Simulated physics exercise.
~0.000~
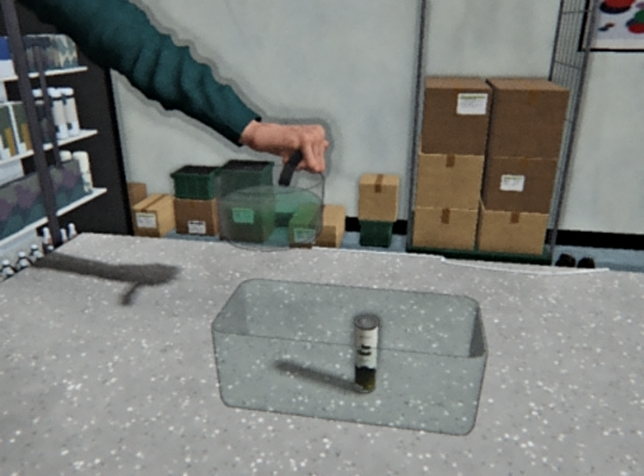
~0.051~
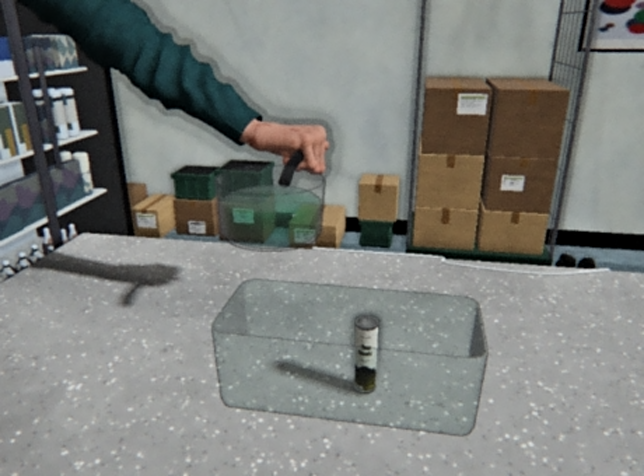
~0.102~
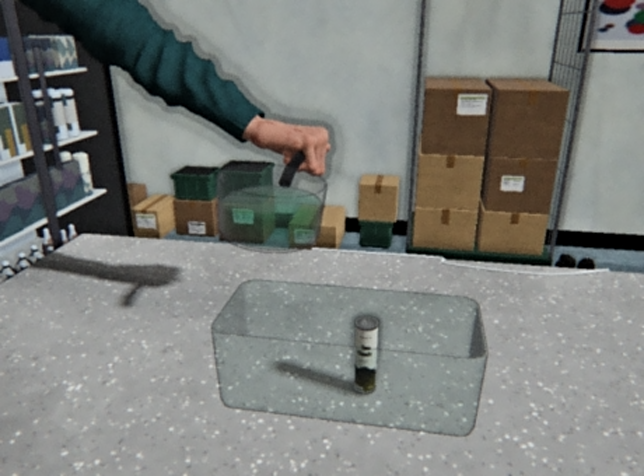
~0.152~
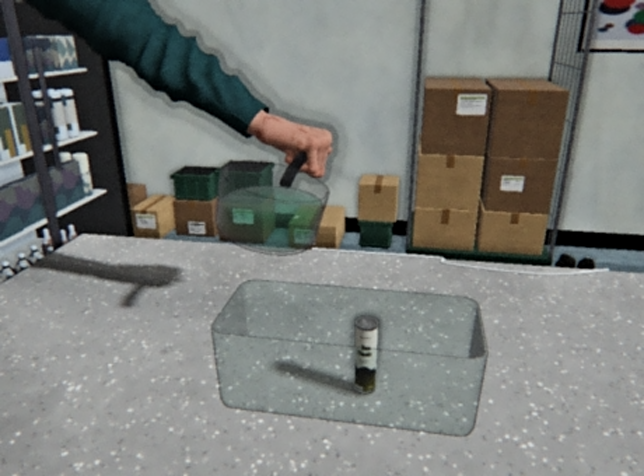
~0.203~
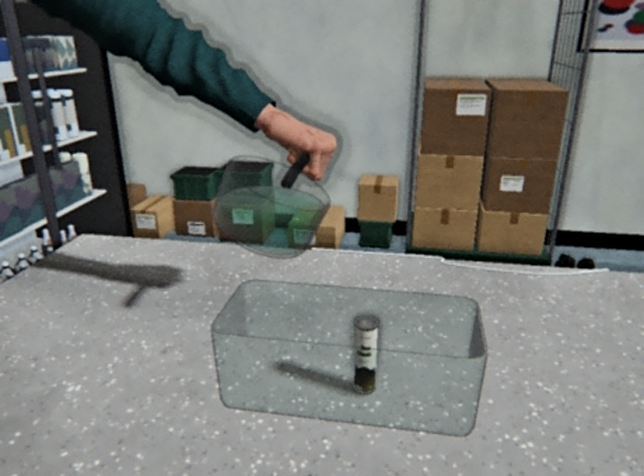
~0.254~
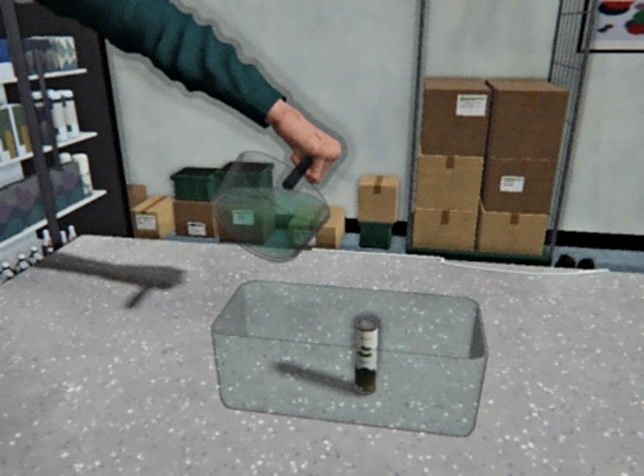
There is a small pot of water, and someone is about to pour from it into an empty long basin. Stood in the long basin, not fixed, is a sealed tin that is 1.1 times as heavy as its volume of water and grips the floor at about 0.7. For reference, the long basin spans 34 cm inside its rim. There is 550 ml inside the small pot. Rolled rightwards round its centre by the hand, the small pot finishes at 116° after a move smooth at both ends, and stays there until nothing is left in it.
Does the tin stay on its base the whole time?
No, it tips over.
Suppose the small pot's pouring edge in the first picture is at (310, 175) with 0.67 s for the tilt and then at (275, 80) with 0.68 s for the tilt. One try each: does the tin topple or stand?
The tin overturns the first time and overturns the second time.
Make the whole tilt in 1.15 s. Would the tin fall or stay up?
Then the tin does not tip.
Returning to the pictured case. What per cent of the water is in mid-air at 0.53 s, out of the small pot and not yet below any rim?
Near 46 per cent at that moment.
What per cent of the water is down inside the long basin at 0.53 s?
I'd put it near 32 percent.
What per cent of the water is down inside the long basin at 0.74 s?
90 %, more or less.
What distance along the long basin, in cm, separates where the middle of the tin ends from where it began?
All told, the tin's centre has moved close to 8.0 cm.
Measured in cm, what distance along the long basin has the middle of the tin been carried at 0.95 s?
About 5 cm.
By 0.53 s the tilt is 103° and 24 per cent is still to pour; the tin stands where it began.
By 0.74 s the tilt is 116° and 3 per cent is still to pour; the tin leans 7°.
By 0.95 s the tilt is 116° and 0 per cent is still to pour; the tin leans 39°.
By 1.18 s the tilt is 116° and 0 per cent is still to pour; the tin lies on its side.
At rest the tin lies on its side.
